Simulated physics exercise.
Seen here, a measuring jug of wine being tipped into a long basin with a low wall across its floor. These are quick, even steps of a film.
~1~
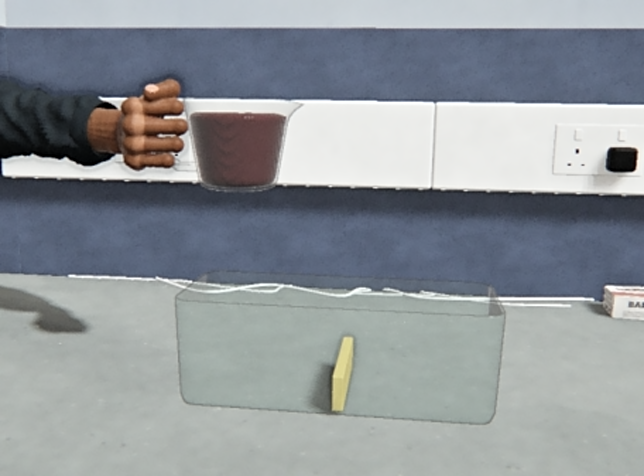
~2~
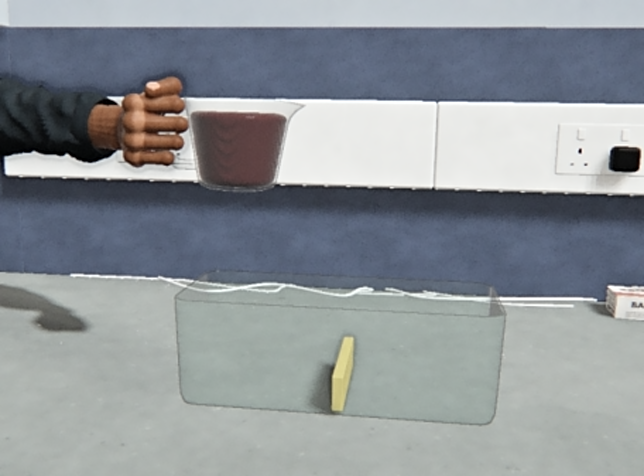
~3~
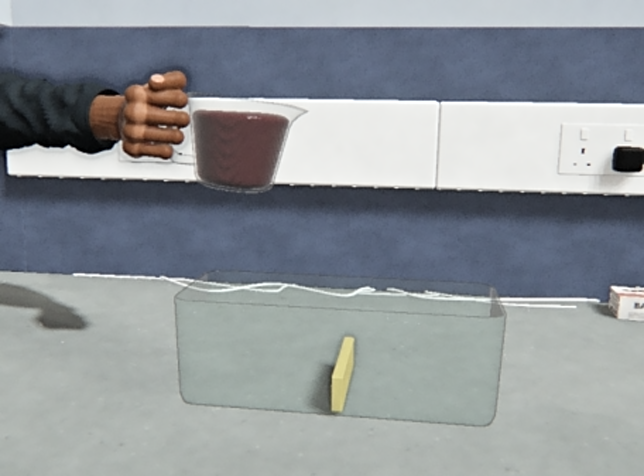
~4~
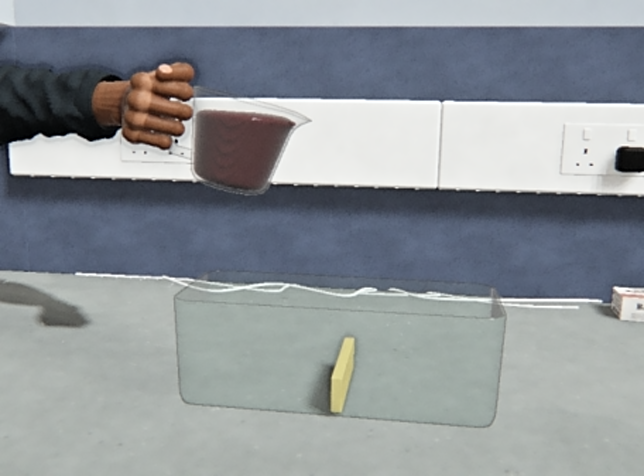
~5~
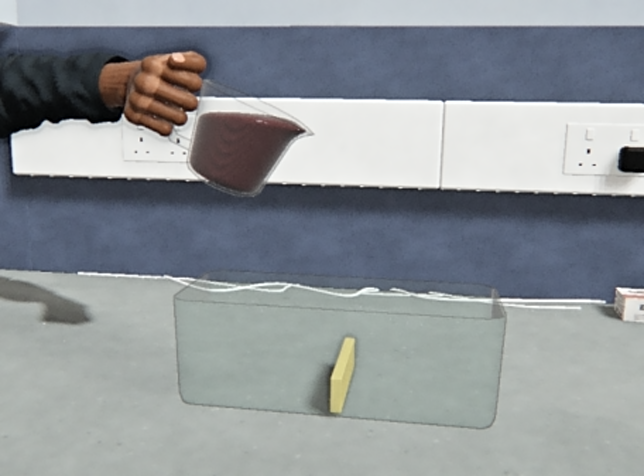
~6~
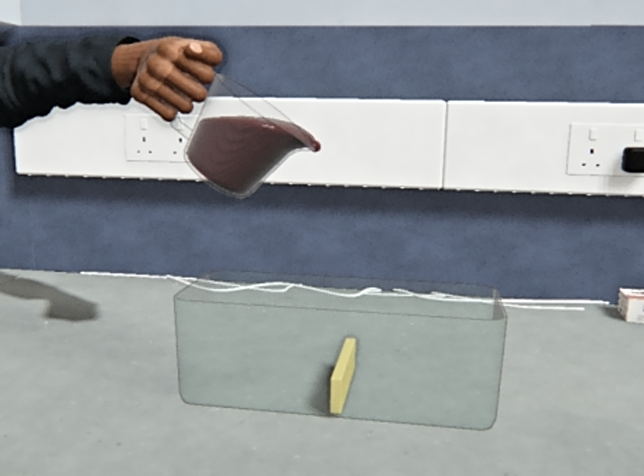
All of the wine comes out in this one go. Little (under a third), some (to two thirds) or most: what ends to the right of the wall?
In the end between a third and two thirds is right of the wall.
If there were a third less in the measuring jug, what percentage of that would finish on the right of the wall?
About 20 per cent.
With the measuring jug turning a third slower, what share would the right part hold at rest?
It comes to 65 per cent or so.
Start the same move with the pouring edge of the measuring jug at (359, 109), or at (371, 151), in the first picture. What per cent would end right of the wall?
Near 85 % and 90 %.
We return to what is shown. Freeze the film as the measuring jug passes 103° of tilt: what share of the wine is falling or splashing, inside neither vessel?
Roughly 35 in a hundred.
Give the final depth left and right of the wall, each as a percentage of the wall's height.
Left: 30 %. Right: 30 %.
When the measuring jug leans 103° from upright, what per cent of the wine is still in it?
Some 30 per cent.
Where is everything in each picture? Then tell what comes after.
The first frame shows tilt 0°; pouring edge (305, 103); surface from (193, 114) to (288, 116); the long basin's rim runs from (192, 286) to (498, 300); the wall's top is at (344, 357).
The second frame shows tilt 2°; pouring edge (306, 104); surface from (194, 113) to (288, 116).
The third frame shows tilt 6°; pouring edge (309, 110); surface from (197, 112) to (291, 118).
The fourth frame shows tilt 14°; pouring edge (312, 120); surface from (200, 112) to (296, 121).
The fifth frame shows tilt 24°; pouring edge (315, 134); surface from (203, 117) to (306, 127).
The sixth frame shows tilt 36°; pouring edge (316, 150); surface from (201, 125) to (312, 141); 3 per cent is over the edge.
A moment on, the measuring jug is tipped right over and 29 per cent is still to pour, 5 is left of the wall and 30 right of it.
Next, the measuring jug is tipped right over and 1 per cent is still to pour, 47 is left of the wall and 46 right of it.
Then the measuring jug is tipped right over and 0 per cent is still to pour, 49 is left of the wall and 47 right of it.
Later the measuring jug is tipped right over and 0 per cent is still to pour, 50 is left of the wall and 47 right of it.
Finally, 50 per cent lies left of the wall, 47 right of it and 3 outside.
